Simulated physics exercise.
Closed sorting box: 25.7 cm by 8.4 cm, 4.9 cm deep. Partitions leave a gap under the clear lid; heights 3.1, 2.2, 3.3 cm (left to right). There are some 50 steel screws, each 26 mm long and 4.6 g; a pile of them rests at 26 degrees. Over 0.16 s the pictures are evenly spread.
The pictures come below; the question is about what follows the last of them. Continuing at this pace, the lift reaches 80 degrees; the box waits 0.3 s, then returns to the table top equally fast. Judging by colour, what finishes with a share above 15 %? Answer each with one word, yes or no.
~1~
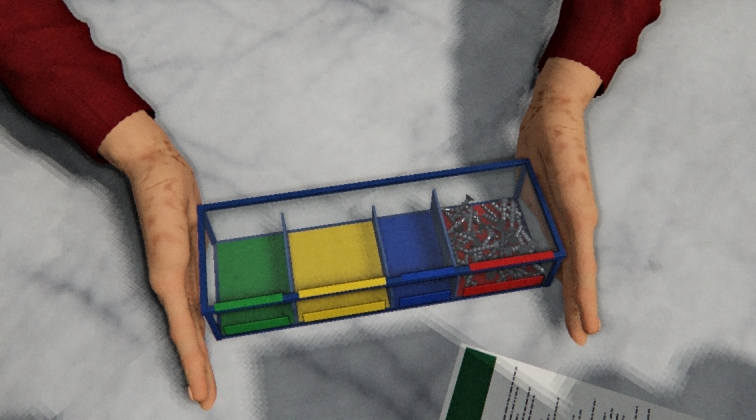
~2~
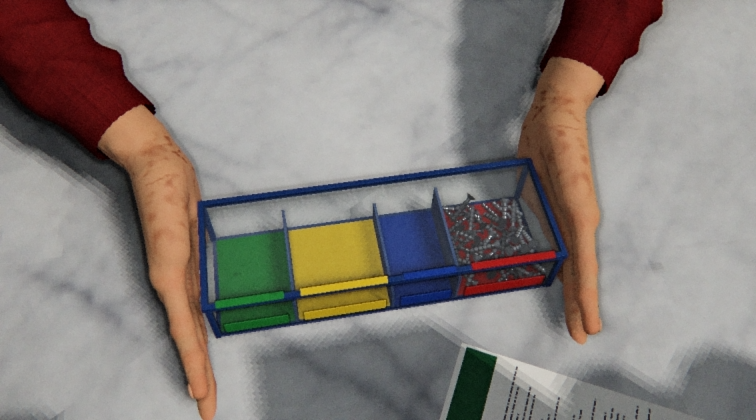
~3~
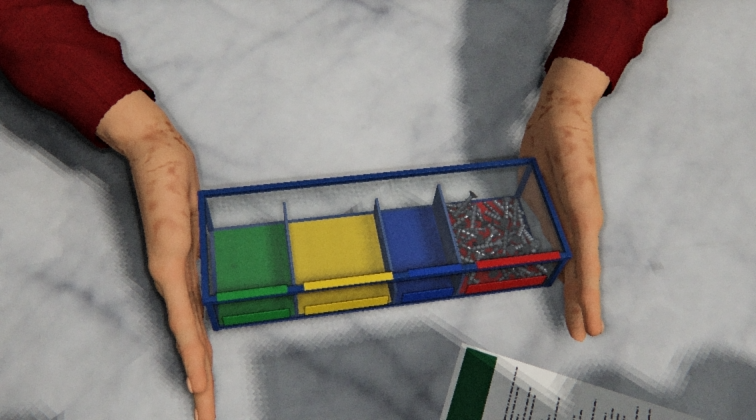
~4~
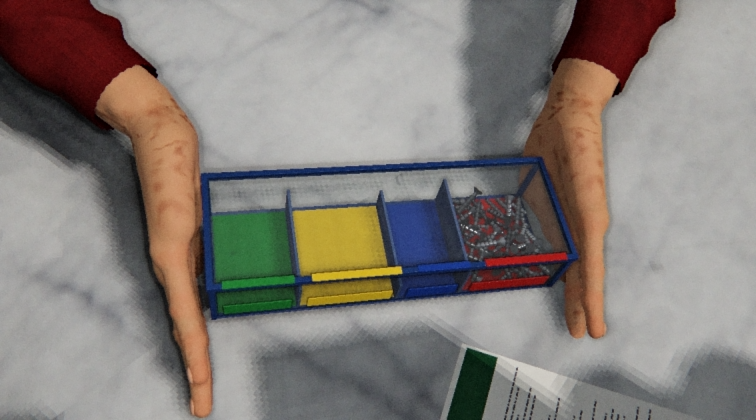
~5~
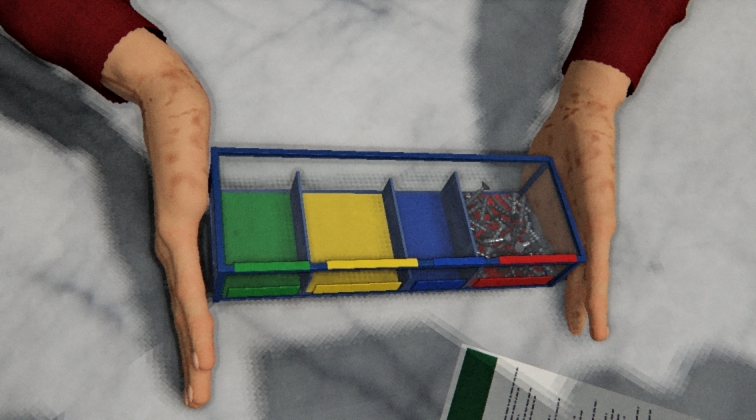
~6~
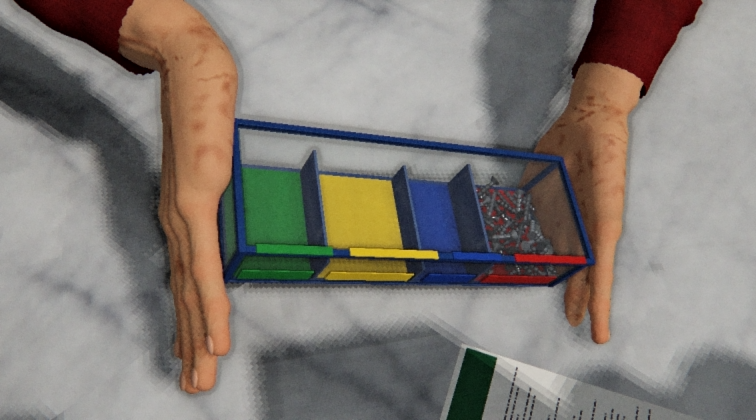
Red: Yes. Blue: No. Green: No. Yellow: No.
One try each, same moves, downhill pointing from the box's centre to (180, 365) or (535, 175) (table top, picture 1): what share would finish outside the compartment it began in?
Around 10 % for the first direction, around 0 % for the second.
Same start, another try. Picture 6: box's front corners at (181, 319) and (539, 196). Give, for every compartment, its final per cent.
Red = 85 %; blue = 5 %; green = 5 %; yellow = 0 %.
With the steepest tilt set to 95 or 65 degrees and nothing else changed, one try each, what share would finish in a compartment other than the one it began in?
0 and 0 %.
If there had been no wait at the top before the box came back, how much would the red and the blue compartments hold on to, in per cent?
In per cent: Red 100; blue 0.
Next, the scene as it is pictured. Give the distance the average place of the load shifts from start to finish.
About 1.0 cm.
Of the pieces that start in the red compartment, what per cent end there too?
Around 100 per cent of it.
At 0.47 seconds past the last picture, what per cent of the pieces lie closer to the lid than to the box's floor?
Roughly 30 percent of the pieces.
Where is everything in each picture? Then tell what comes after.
In the first picture, box tilt 0 degrees, front corners at (207, 308) and (559, 253); red 100 %.
In the second picture, box tilt 1 degrees, front corners at (208, 306) and (561, 253).
In the third picture, box tilt 4 degrees, front corners at (209, 298) and (565, 254), lowest corner right front.
In the fourth picture, box tilt 9 degrees, front corners at (213, 286) and (571, 255), lowest corner right front.
In the fifth picture, box tilt 16 degrees, front corners at (224, 267) and (580, 257), lowest corner right front.
In the sixth picture, box tilt 24 degrees, front corners at (245, 247) and (588, 260), lowest corner right front; red 100 %.
Then, 0.47 s after the last picture, tilt 80 degrees; red 100 %.
Then, 0.78 s after the last picture, tilt 48 degrees; red 100 %.
Then, 1.19 s after the last picture, tilt 0 degrees; red 100 %.
In the end, red 100 %, blue 0 %, green 0 %, yellow 0 %.
